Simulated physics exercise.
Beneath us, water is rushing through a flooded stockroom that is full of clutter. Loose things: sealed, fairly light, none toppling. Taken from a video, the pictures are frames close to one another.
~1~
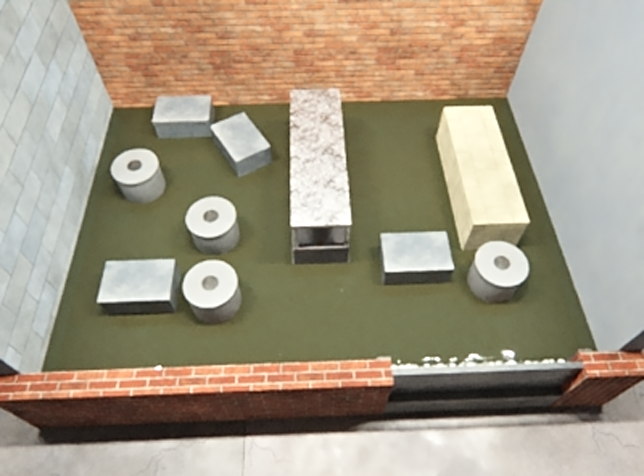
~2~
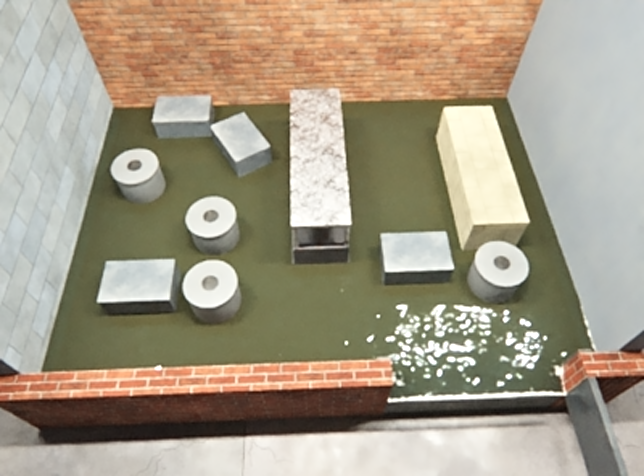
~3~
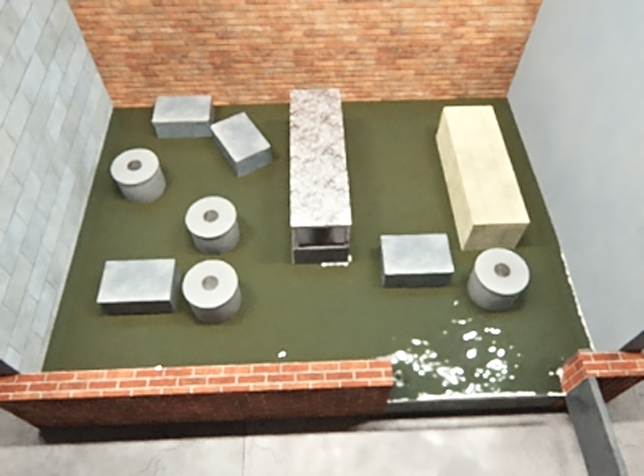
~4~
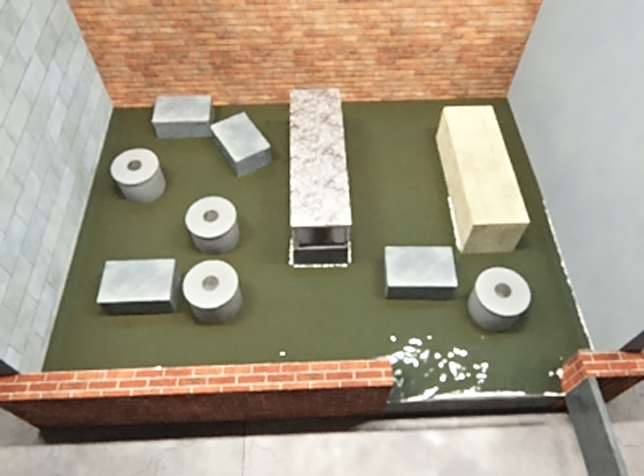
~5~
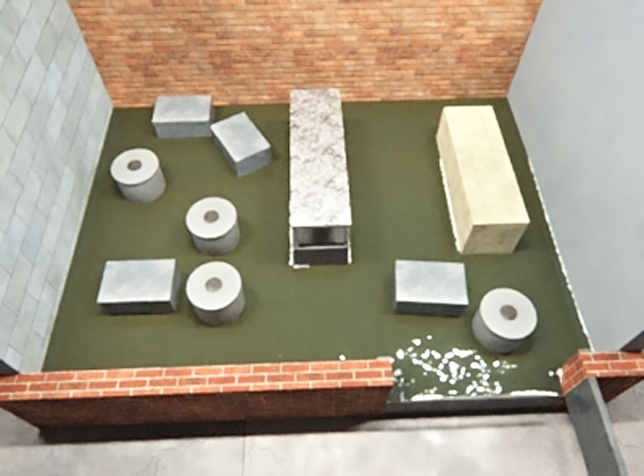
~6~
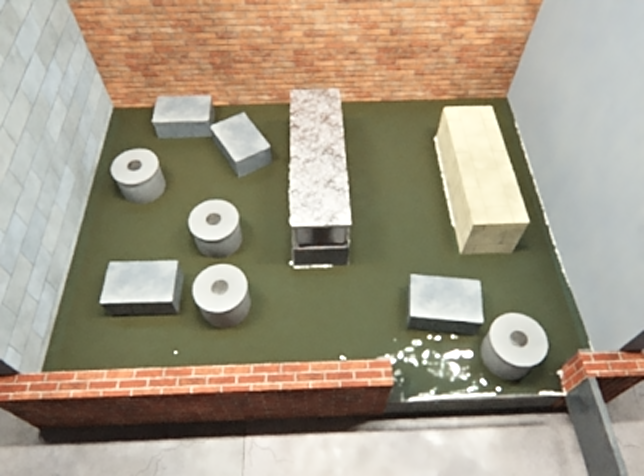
In this clip, a gate in the low brick wall swings open and white flecks scatter across the dark water, then a grey crate and round tub at right drift forward and slightly right, while tubs at left shift slightly.
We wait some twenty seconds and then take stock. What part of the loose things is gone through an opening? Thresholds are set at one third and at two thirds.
The portion will probably sit in the middle band.
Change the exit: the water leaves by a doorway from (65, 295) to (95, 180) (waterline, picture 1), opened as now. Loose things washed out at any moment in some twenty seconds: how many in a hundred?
It works out at 100 percent.
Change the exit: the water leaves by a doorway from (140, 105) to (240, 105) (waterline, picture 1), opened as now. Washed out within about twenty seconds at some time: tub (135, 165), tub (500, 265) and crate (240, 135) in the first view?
Lab note - object 1: Escaped; object 2: Retained; object 3: Escaped.
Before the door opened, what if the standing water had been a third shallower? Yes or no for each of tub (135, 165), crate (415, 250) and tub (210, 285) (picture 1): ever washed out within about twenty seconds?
Object by object: Trapped; carried off; carried off.
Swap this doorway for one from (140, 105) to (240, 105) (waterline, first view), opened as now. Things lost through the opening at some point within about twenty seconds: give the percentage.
I'd put it near 80 percent.
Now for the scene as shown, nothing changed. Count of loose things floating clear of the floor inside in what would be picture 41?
Tally at that point: 3.
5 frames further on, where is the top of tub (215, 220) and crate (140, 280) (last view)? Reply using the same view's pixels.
About (236, 250), then about (165, 298).
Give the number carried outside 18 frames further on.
4.
A moment on, 2 of 8 are out; 6 afloat.
Next, 4 of 8 are out; 4 afloat.
Later, 5 of 8 are out; 3 afloat.
In the end, 5 of 8 are out; 3 afloat.
